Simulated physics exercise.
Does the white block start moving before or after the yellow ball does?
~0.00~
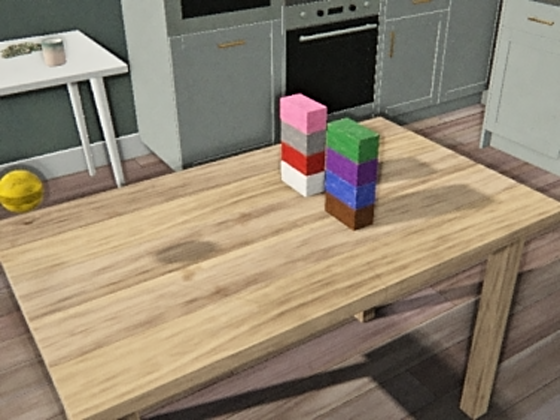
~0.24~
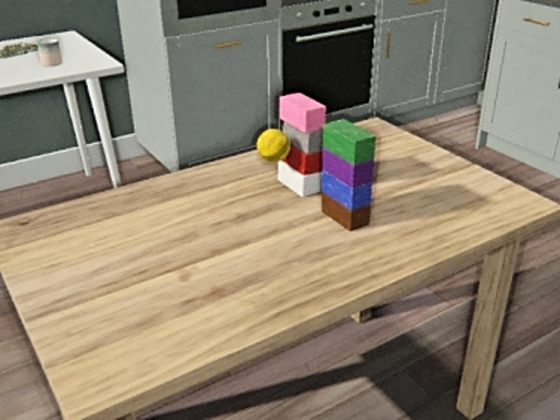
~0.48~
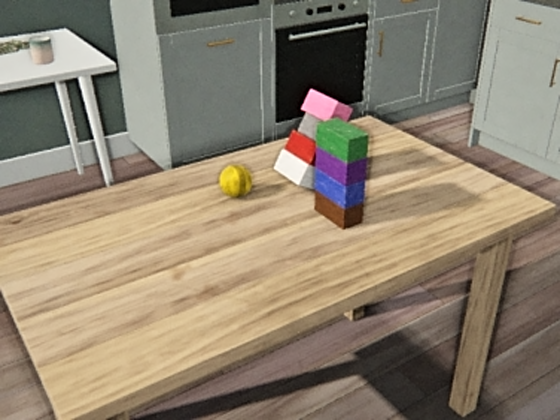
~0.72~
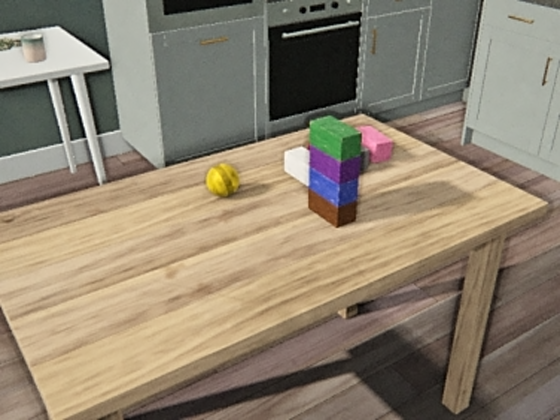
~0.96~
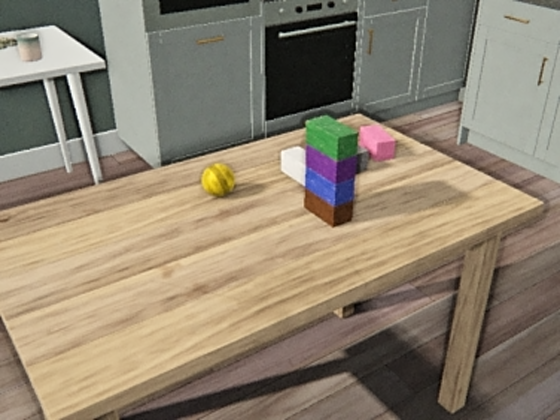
The white block starts moving after the yellow ball, which is already flying in towards the stacks while the white block is still in place.
Wooden table holding two block stacks as a yellow ball flies in, toppling the back stack while the front one stays standing.
